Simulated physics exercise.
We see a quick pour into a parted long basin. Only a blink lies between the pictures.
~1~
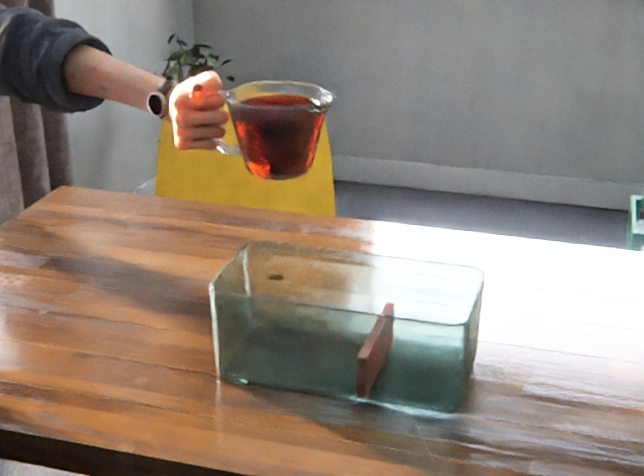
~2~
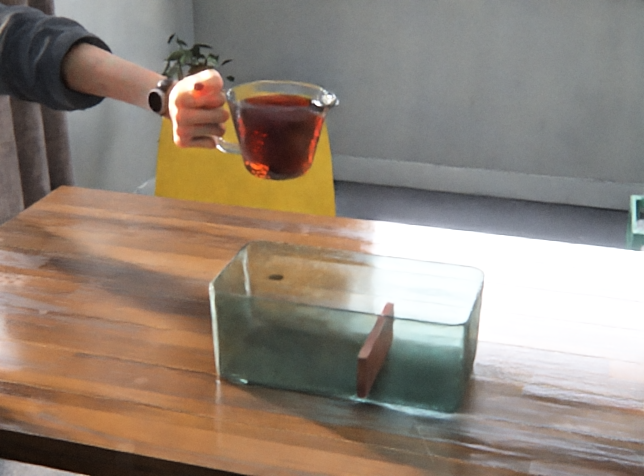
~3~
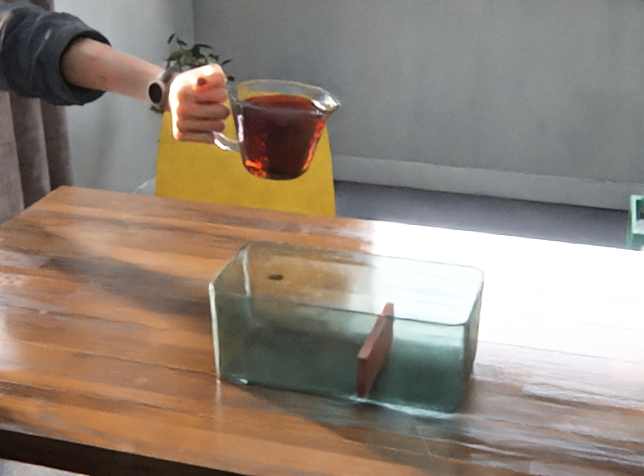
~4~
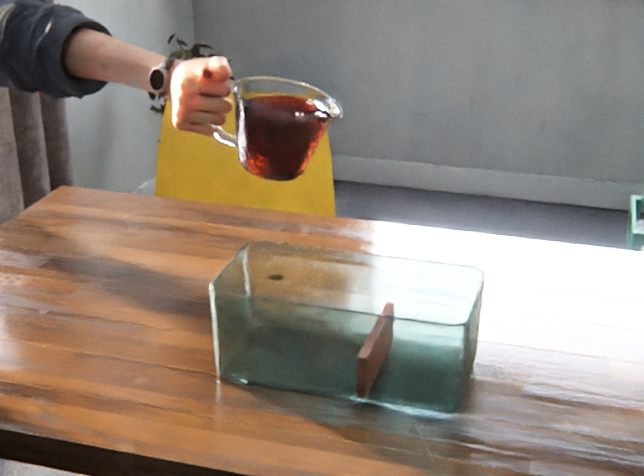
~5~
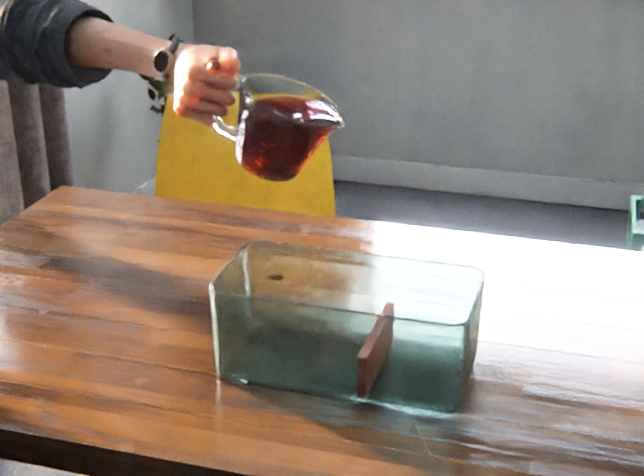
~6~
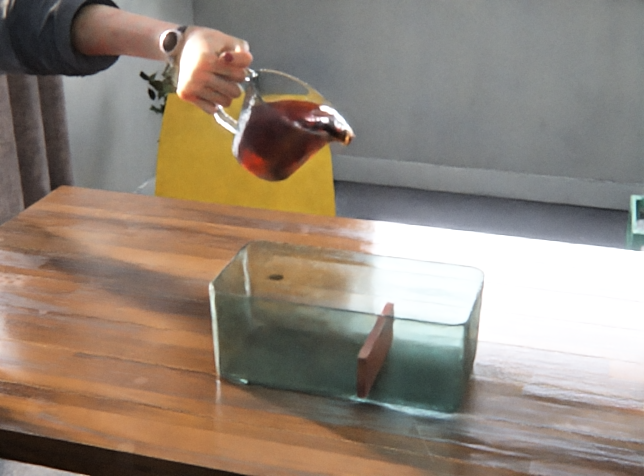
The clip opens with a hand holding a glass jug of reddish-brown tea upright above a long glass basin with an upright divider, set on a wooden table. The hand then tilts the jug steadily to the right, and the tea shifts toward the spout until a little passes over its edge.
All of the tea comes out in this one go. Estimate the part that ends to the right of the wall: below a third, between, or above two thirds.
The share right of the wall is between a third and two thirds.
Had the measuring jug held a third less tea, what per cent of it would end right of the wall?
Roughly 35 in a hundred.
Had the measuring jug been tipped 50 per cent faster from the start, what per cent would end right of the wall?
Roughly 40 in a hundred.
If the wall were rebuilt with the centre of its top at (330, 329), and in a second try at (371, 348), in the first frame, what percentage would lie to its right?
About 95 and 65 per cent.
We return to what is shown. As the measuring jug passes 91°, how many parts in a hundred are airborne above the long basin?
Roughly 40 in a hundred.
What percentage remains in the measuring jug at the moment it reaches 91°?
Some 35 per cent.
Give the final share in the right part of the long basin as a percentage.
It comes to 55 per cent or so.
A moment on, the measuring jug is tipped on its side and 34 per cent is still to pour, 1 is left of the wall and 28 right of it.
Next, the measuring jug is tipped right over and 1 per cent is still to pour, 34 is left of the wall and 57 right of it.
Then the measuring jug is tipped right over and 0 per cent is still to pour, 42 is left of the wall and 57 right of it.
Later the measuring jug is tipped right over and 0 per cent is still to pour, 42 is left of the wall and 57 right of it.
Finally, 42 per cent lies left of the wall, 57 right of it and 1 outside.
